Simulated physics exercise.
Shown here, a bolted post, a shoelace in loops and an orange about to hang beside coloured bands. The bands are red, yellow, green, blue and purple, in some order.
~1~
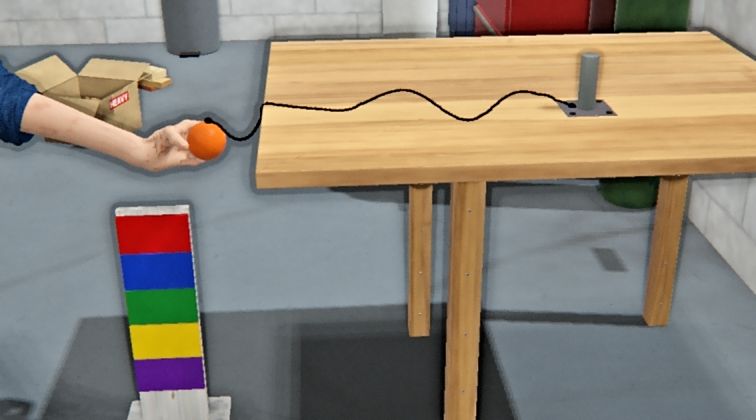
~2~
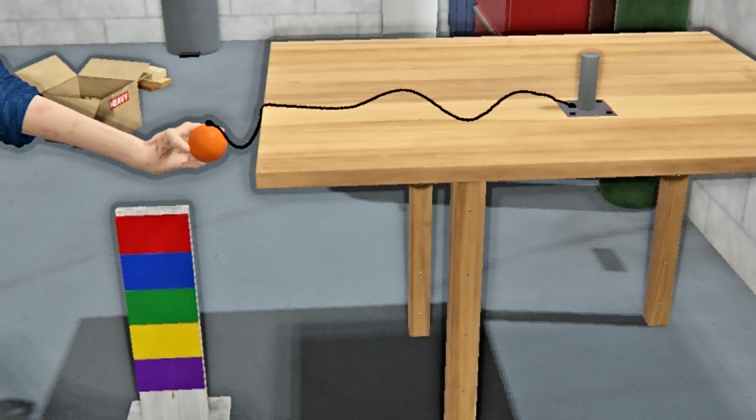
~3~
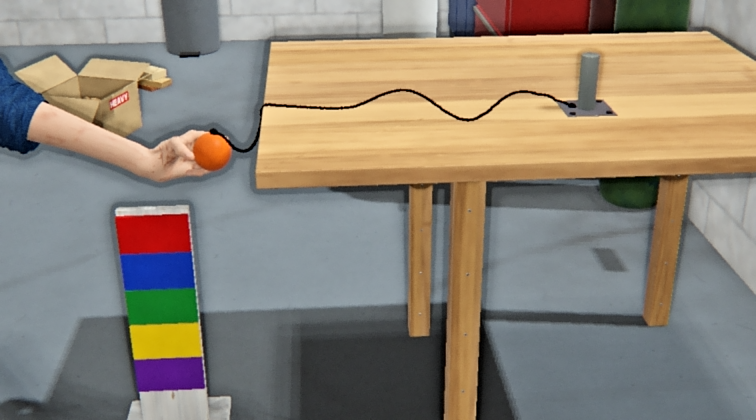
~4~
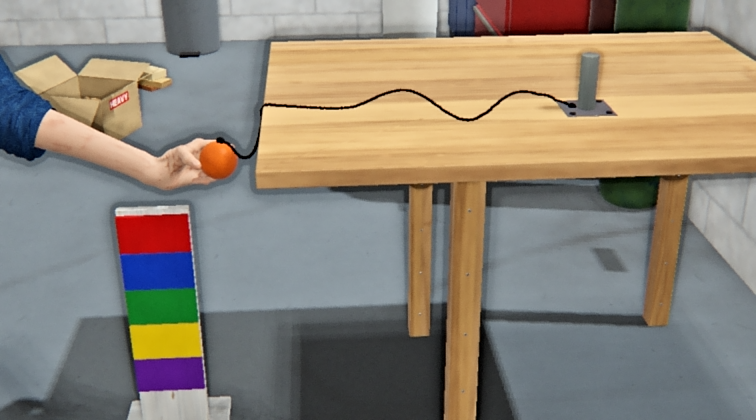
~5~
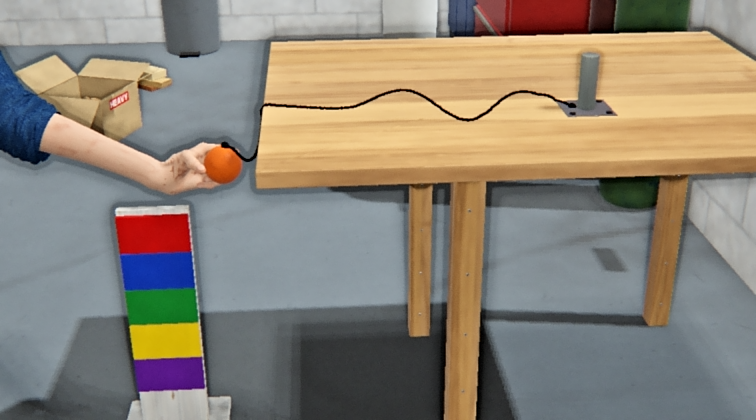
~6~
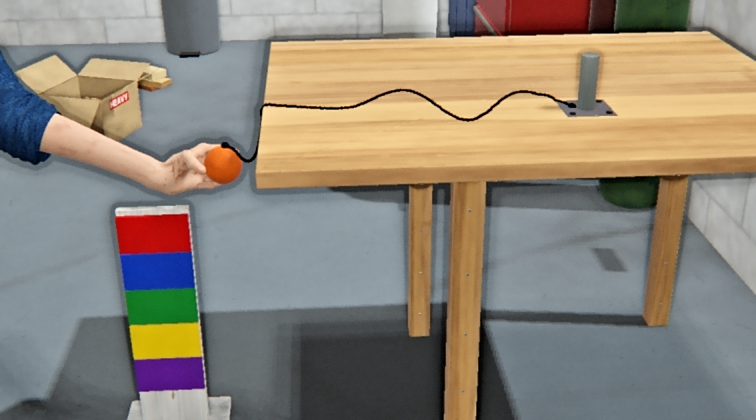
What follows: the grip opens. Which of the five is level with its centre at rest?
The yellow one.
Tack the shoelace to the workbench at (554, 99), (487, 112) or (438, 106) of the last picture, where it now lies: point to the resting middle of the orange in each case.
The places are (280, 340), (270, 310) and (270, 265).
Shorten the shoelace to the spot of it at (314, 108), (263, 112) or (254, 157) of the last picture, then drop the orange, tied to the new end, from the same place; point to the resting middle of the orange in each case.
About (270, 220), (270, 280) and (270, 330).
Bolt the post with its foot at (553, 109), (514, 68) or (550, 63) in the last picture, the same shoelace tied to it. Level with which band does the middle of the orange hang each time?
In that order: Purple; purple; yellow.
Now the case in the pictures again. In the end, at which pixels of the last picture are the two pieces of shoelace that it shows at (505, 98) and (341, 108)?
Near (470, 107) and (268, 187).
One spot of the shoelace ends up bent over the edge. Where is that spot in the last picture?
It lies at about (397, 91).
Early on, orange near (266, 310); level with green.
Midway, orange near (300, 347); level with yellow.
Finally, orange near (281, 351); level with yellow. The shoelace holds its middle at yellow.
